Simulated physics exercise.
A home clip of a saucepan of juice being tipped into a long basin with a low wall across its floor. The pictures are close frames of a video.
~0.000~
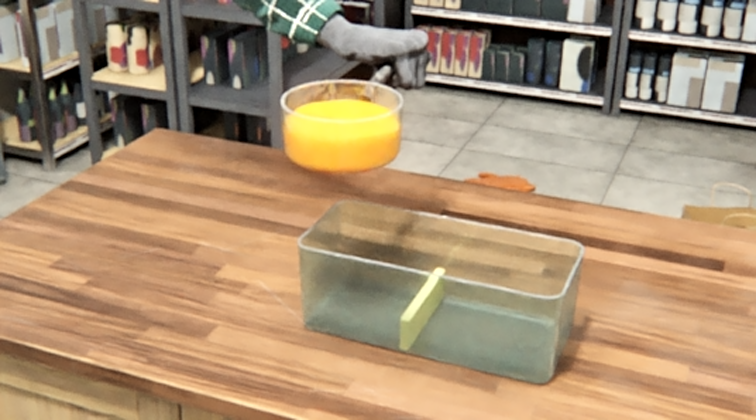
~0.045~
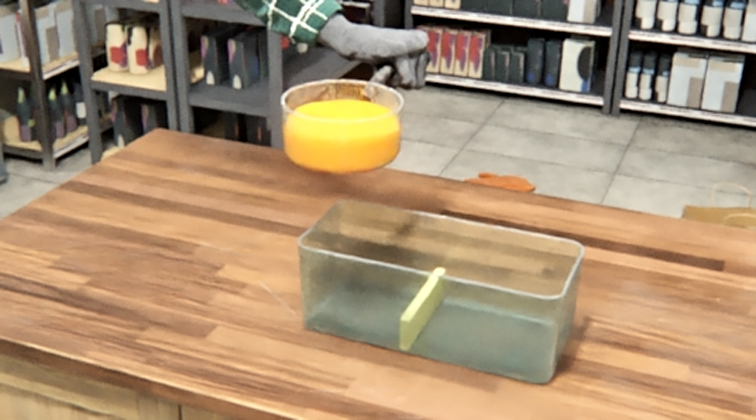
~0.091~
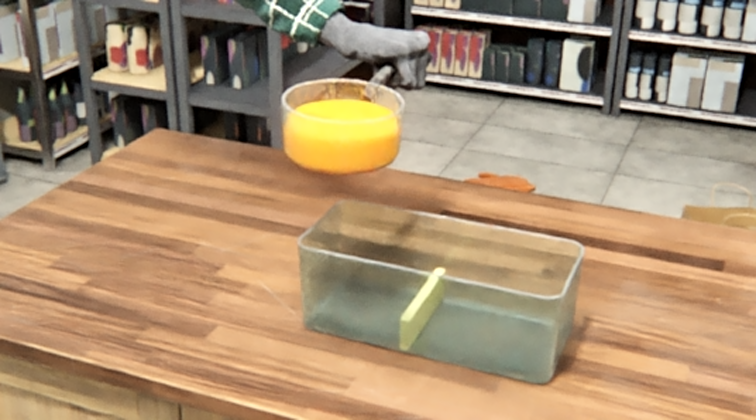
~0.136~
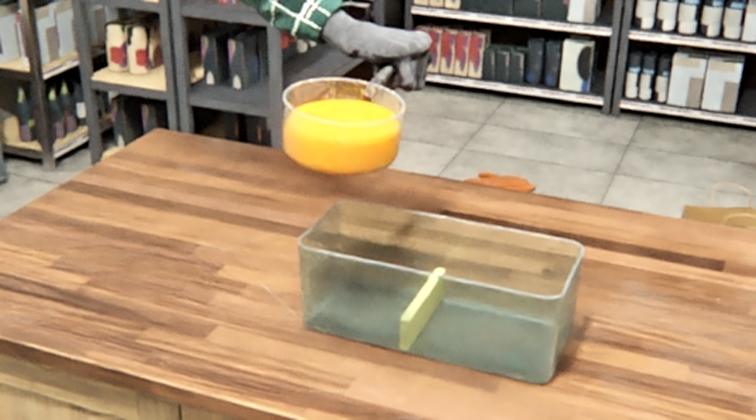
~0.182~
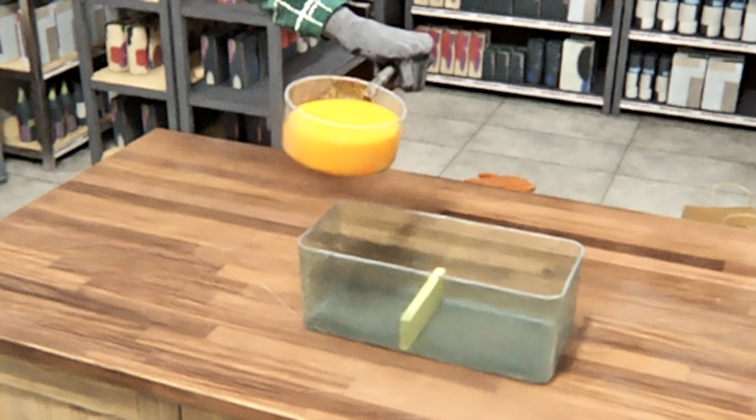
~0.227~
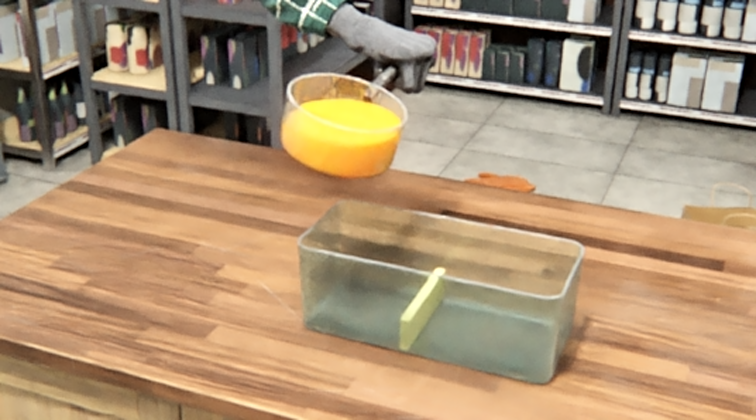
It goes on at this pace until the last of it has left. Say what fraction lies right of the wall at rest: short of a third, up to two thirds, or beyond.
It comes to between a third and two thirds.
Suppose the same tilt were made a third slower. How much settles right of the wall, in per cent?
Near 65 %.
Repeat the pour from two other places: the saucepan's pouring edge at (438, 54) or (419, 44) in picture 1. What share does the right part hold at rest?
First some 90, then 80 per cent.
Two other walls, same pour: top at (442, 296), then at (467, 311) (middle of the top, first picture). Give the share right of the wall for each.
The first gives 30 %, the second 10 %.
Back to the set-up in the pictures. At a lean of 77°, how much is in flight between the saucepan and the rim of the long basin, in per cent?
Some 40 per cent.
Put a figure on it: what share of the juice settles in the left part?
About 40 per cent.
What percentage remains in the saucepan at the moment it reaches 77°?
Roughly 50 in a hundred.
A moment on, the saucepan is tipped on its side and 48 per cent is still to pour, 2 is left of the wall and 12 right of it.
Next, the saucepan is tipped right over and 6 per cent is still to pour, 29 is left of the wall and 57 right of it.
Then the saucepan is tipped right over and 0 per cent is still to pour, 42 is left of the wall and 58 right of it.
Later the saucepan is tipped right over and 0 per cent is still to pour, 41 is left of the wall and 58 right of it.
At rest 41 per cent lies left of the wall, 58 right of it and 0 outside.
